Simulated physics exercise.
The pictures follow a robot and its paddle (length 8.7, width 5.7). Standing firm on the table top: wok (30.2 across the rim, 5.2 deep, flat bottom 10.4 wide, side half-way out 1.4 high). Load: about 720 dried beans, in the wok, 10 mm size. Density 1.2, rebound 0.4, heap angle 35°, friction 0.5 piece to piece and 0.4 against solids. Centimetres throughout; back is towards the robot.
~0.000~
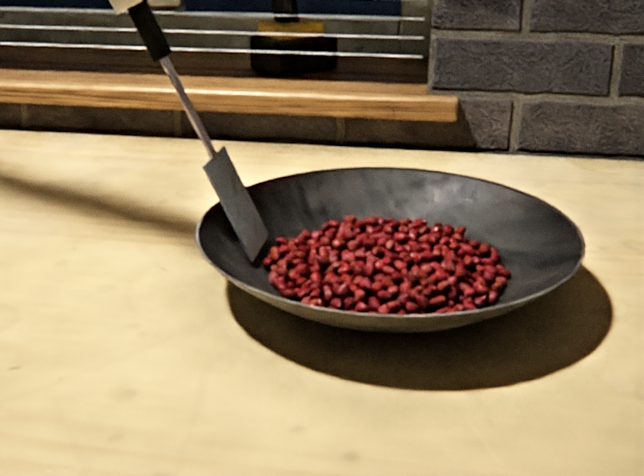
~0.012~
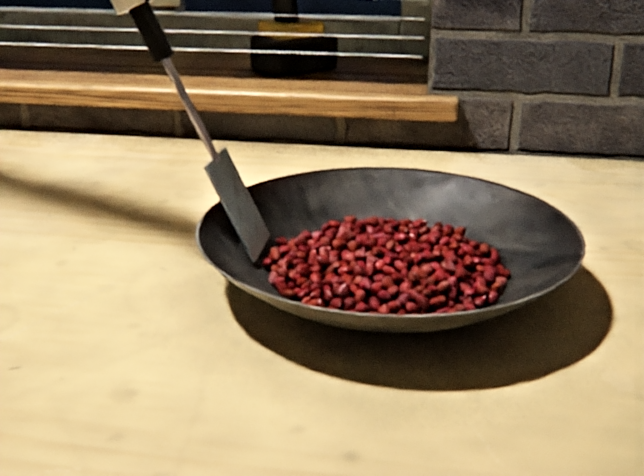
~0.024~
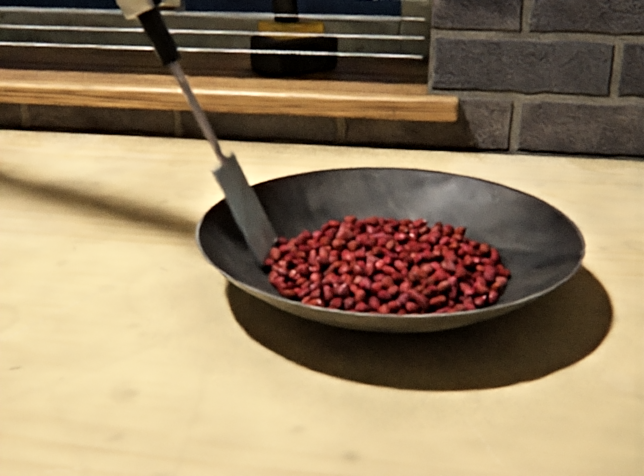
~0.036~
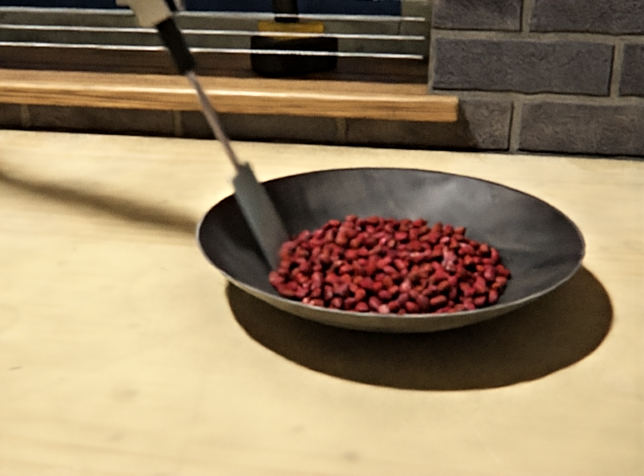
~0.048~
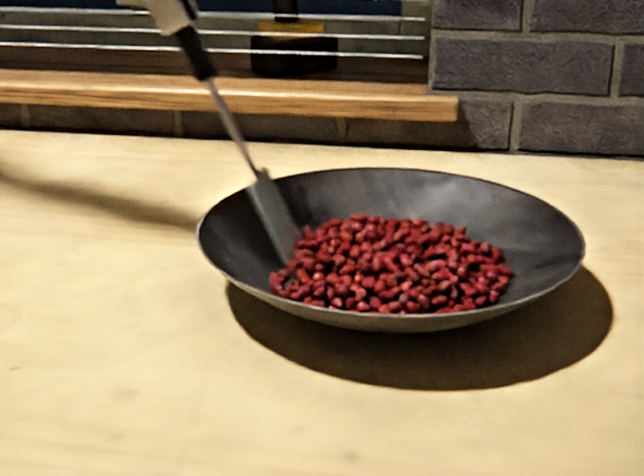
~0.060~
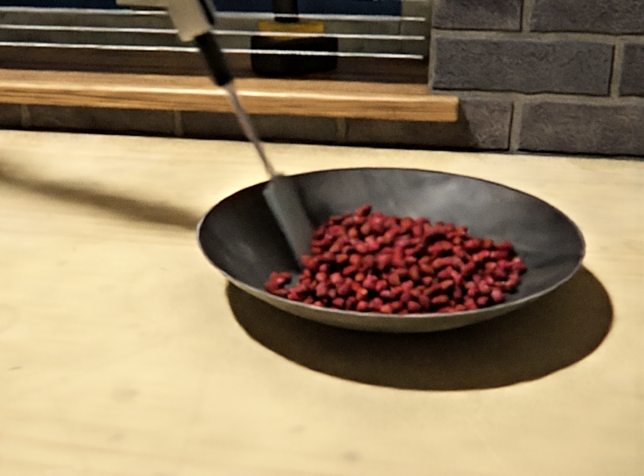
The video shows a dark wok of red beans on a pale table top. A robot's paddle, angled into the left side, slides rightward into the beans, pushing them slightly right and heaping them a little higher.
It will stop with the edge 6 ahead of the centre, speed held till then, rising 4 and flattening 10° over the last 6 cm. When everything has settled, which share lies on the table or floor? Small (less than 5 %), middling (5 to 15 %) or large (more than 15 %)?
Share on the table or floor: Middling (5 to 15 %).
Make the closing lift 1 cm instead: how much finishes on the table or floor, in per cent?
Some 5 per cent.
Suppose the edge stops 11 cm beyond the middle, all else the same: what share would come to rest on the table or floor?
Then about 25 per cent.
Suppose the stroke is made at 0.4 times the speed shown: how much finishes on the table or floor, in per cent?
Some 0 per cent.
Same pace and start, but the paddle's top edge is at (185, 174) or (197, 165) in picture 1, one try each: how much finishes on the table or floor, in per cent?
Some 5 and 5 per cent.
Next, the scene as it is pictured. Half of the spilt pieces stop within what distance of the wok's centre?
Roughly 36 cm.
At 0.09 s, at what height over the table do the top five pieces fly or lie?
About 6 cm.
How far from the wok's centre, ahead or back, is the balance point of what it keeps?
Some 4.5 cm ahead.
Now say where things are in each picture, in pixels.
In the first frame, paddle top edge at (213, 155), sloping 65°; upper third of the load around (389, 257), from x 270 to 505, top at y 220; 716 in the wok.
In the second frame, paddle top edge at (215, 156), sloping 65°; upper third of the load around (389, 257), from x 270 to 505, top at y 220.
In the third frame, paddle top edge at (223, 161), sloping 65°; upper third of the load around (389, 257), from x 270 to 505, top at y 220.
In the fourth frame, paddle top edge at (238, 169), sloping 65°; upper third of the load around (387, 257), from x 275 to 505, top at y 220.
In the fifth frame, paddle top edge at (256, 176), sloping 65°; upper third of the load around (389, 254), from x 275 to 510, top at y 220.
In the sixth frame, paddle top edge at (275, 181), sloping 65°; upper third of the load around (396, 251), from x 270 to 520, top at y 210; 716 in the wok.
After 0.09 s, sloping 65°, highest piece 6 above the table; 716 in the wok.
After 0.12 s, sloping 62°, highest piece 7 above the table; 716 in the wok.
After 0.33 s, sloping 55°, highest piece 8 above the table; 664 in the wok, 34 on the table or floor, 18 on the blade or in flight.
After 1.38 s, sloping 55°, highest piece 6 above the table; 663 in the wok, 53 on the table or floor.
At rest, 663 in the wok, 53 on the table or floor. That is 7 % on the table or floor.
